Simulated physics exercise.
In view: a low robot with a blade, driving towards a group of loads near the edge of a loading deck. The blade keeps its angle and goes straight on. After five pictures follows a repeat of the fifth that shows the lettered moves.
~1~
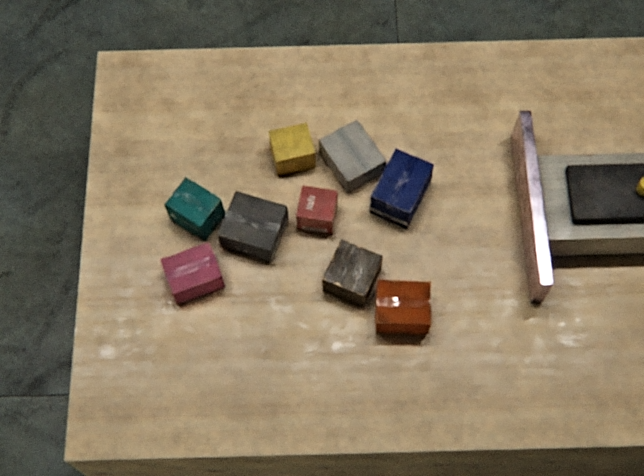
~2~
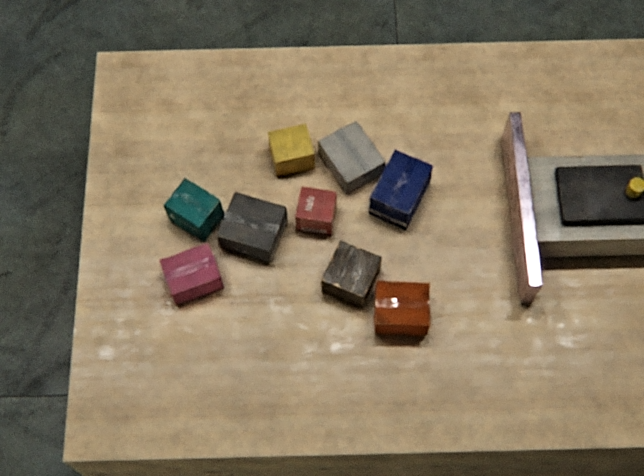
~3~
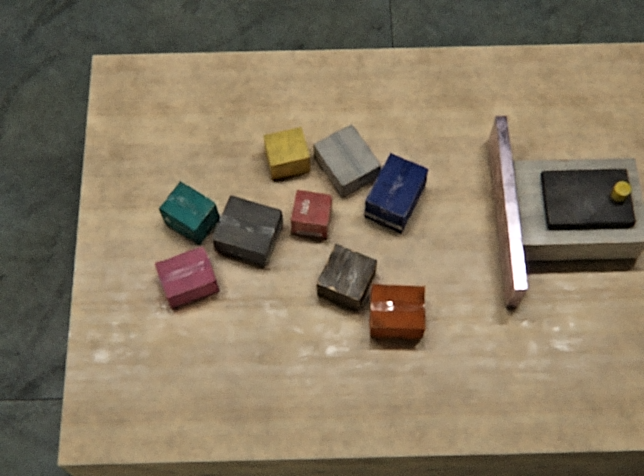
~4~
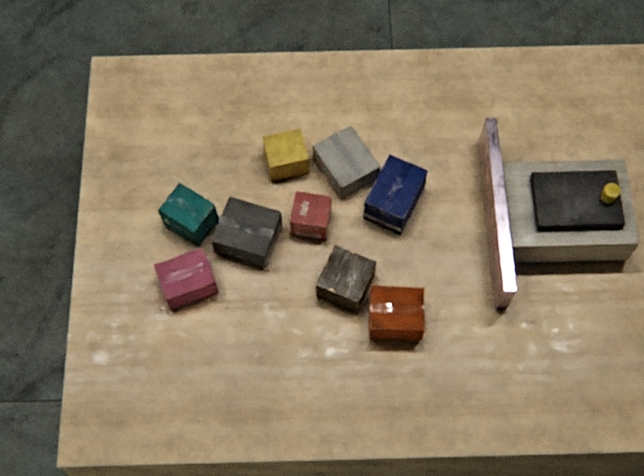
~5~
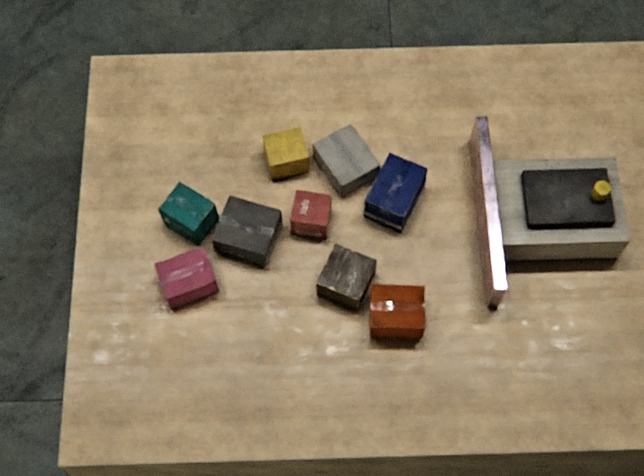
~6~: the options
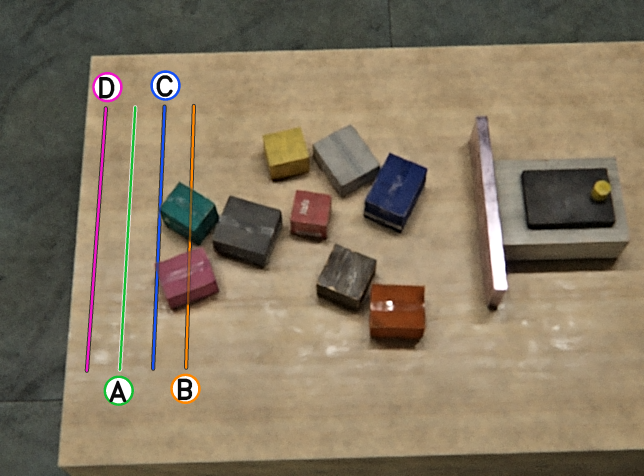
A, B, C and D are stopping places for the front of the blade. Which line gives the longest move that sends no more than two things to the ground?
It should halt at C.
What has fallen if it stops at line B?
The turquoise box goes over.
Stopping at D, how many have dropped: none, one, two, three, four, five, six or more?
By then, six or more.
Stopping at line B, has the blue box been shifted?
By then, yes.
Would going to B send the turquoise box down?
Yes.
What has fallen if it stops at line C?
The turquoise box.
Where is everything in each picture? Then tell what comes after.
Turquoise box (196, 209); black crate (352, 273); yellow crate (292, 150), in the first picture.
Robot (596, 194); pink box (192, 274), in the second picture.
Robot (581, 198); white parcel (347, 160), in the third picture.
Robot (570, 199); orange box (397, 314), in the fourth picture.
Robot (561, 197); turquoise box (190, 214); black crate (346, 278); yellow crate (286, 154), in the fifth picture.
On the marked copy, A at (128, 231); B at (190, 229); C at (159, 230); D at (97, 231).
Following C. Soon after the start, robot (441, 200); orange box (354, 328); yellow crate (264, 142).
Later, robot (321, 204); turquoise box (86, 222); grey box (141, 247).
In the end, robot (227, 206); turquoise box over the edge; grey box (80, 267); one fallen.
As for the rest, A drops three; B is within the limit but short; D drops seven.
